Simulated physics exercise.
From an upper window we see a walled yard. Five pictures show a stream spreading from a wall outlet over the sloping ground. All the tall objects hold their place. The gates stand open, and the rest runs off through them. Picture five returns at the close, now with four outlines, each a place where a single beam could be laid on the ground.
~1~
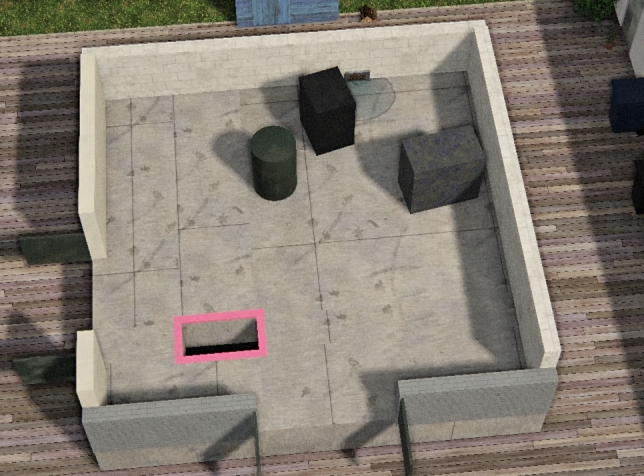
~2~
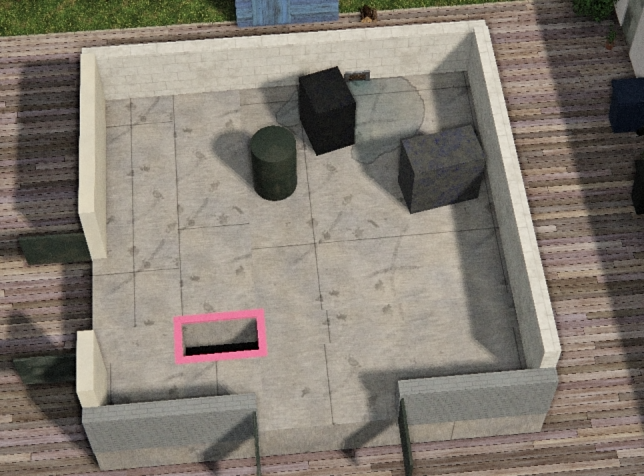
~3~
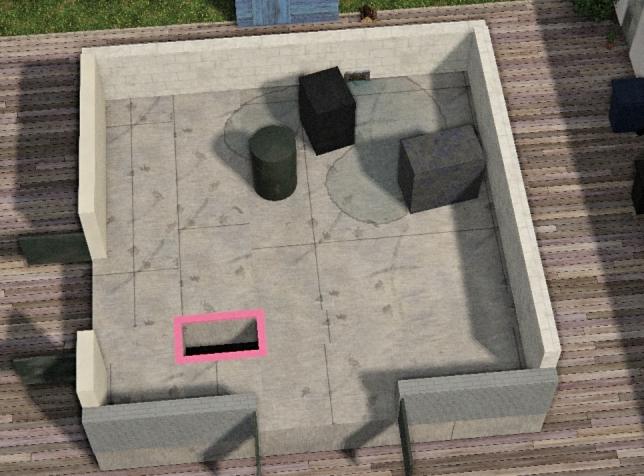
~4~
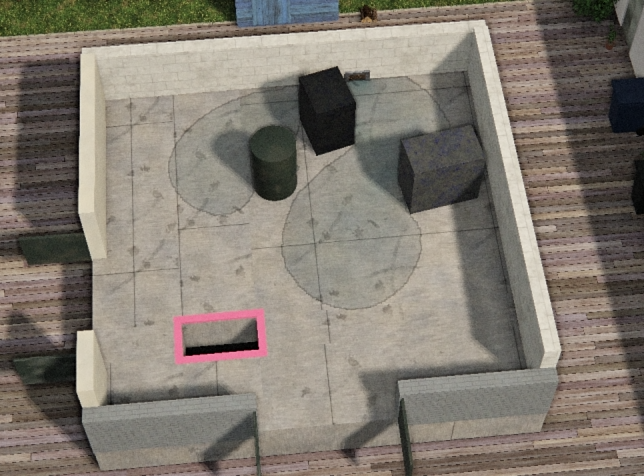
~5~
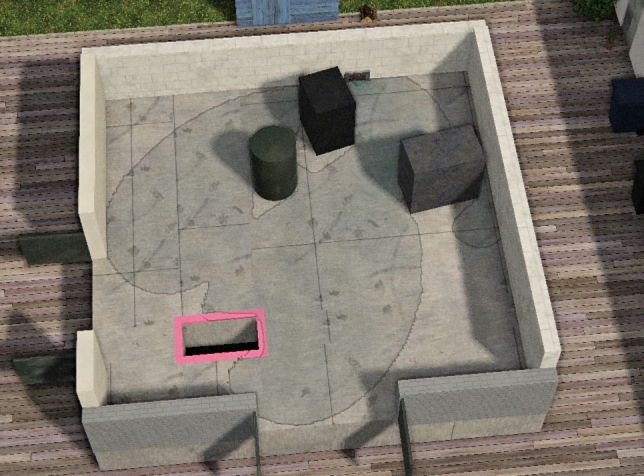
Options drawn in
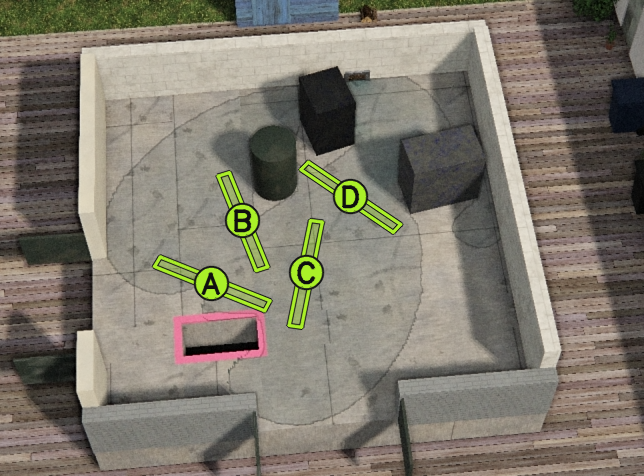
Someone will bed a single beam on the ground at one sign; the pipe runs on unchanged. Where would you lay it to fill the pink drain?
Place B does it best.
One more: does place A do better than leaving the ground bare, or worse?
It is worse.
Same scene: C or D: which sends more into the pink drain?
C it is.
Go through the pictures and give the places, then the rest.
Outfall at (357, 76); pink drain at (220, 336); open gate at (107, 314); open gate at (327, 411); water covers 2 % of the ground and shows as far out as (372, 109); pink drain still dry.
Water covers 7 % of the ground and shows as far out as (368, 151); pink drain still dry.
Water covers 15 % of the ground and shows as far out as (395, 214); pink drain still dry.
Water covers 29 % of the ground and shows as far out as (340, 301); pink drain still dry.
Water covers 52 % of the ground and shows as far out as (287, 374); pink drain taking water.
On the marked copy, A from (157, 261) to (267, 305); B from (223, 174) to (261, 268); C from (295, 326) to (316, 221); D from (304, 165) to (396, 228).
If A is chosen, about 14 % of the stream runs into the pink drain, about 85 % out by the gates.
If B is chosen, about 29 % of the stream runs into the pink drain, about 70 % out by the gates.
If C is chosen, about 18 % of the stream runs into the pink drain, about 82 % out by the gates.
If D is chosen, about 10 % of the stream runs into the pink drain, about 87 % out by the gates.
